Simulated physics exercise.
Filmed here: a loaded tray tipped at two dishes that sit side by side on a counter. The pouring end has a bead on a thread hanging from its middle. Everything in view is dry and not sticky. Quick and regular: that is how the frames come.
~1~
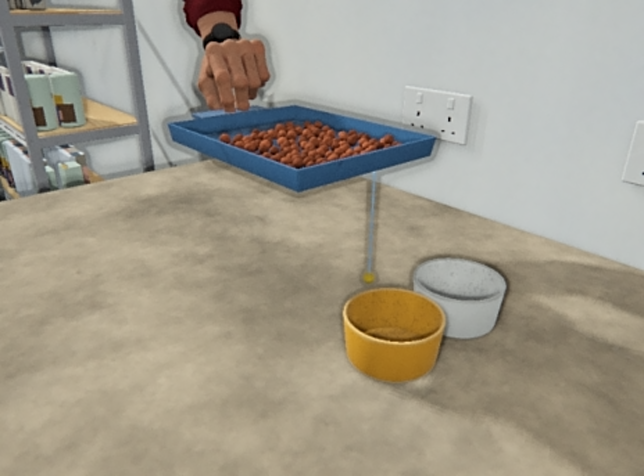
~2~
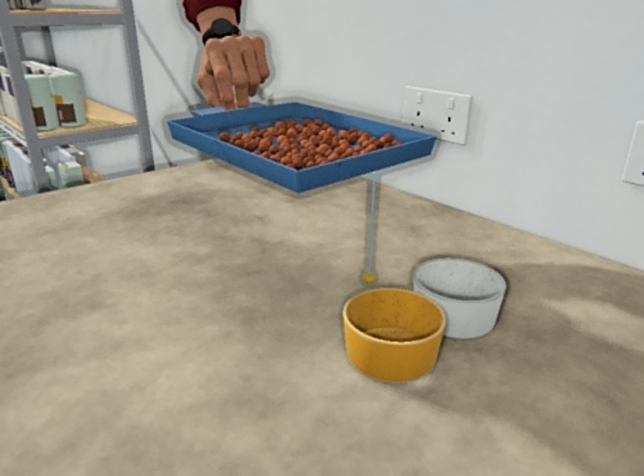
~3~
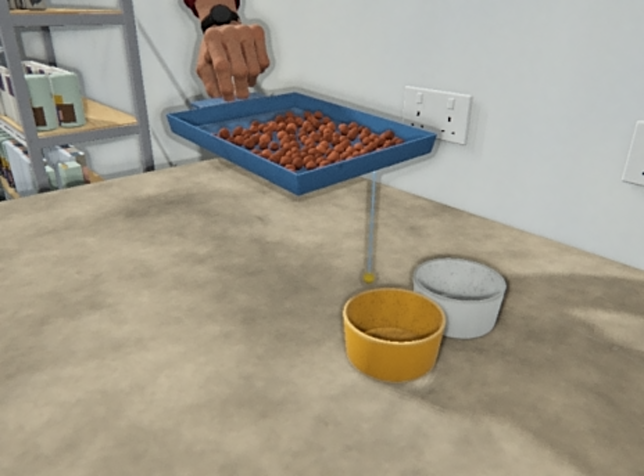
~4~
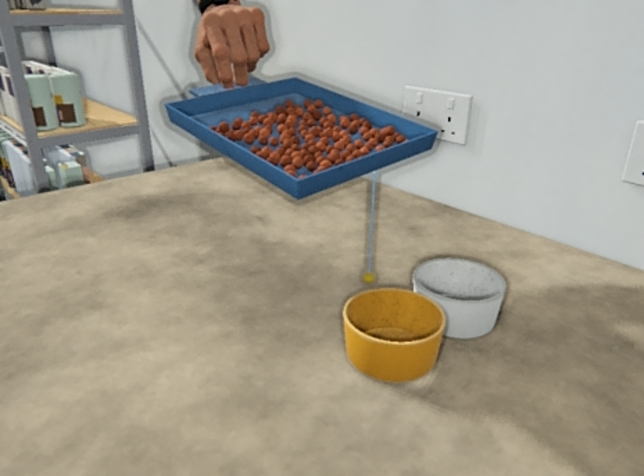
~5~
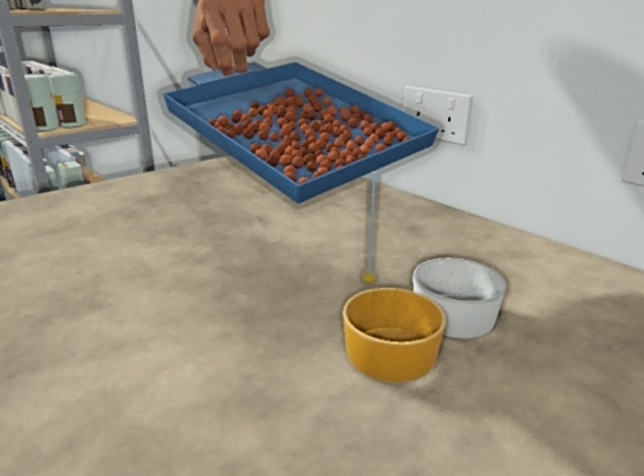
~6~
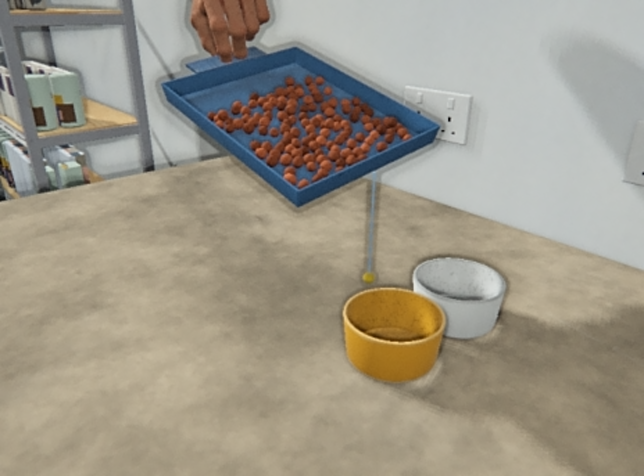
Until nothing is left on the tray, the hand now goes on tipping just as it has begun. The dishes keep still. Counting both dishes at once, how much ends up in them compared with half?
The load mostly goes elsewhere.
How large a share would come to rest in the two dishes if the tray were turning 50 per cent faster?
I'd put it at some 30 per cent.
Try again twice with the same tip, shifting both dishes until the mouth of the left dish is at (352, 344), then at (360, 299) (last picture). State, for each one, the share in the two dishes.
First placement: Some 50 %; second placement: Some 20 %.
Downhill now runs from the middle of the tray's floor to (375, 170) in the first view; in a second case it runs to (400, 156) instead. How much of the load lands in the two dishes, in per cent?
First case about 40 percent; second case about 50 percent.
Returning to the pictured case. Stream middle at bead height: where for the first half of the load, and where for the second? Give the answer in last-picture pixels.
Early half: (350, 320); late half: (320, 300).
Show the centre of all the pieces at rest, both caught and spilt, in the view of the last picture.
About (332, 379).
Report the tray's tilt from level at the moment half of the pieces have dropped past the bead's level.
Around 115 degrees of turn.
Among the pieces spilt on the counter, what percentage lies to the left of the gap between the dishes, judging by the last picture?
Around 90 per cent, give or take.
Soon, tray tipped steeply; all on the tray.
A while on, tray tipped past a quarter turn; nearly all on the tray; a stray few outside both; a stray few in the air.
Towards the end, tray tipped past a quarter turn; about a quarter in the left dish; most outside both.
Finally, tray tipped past a quarter turn; about a quarter in the left dish; none in the right dish; most outside both.
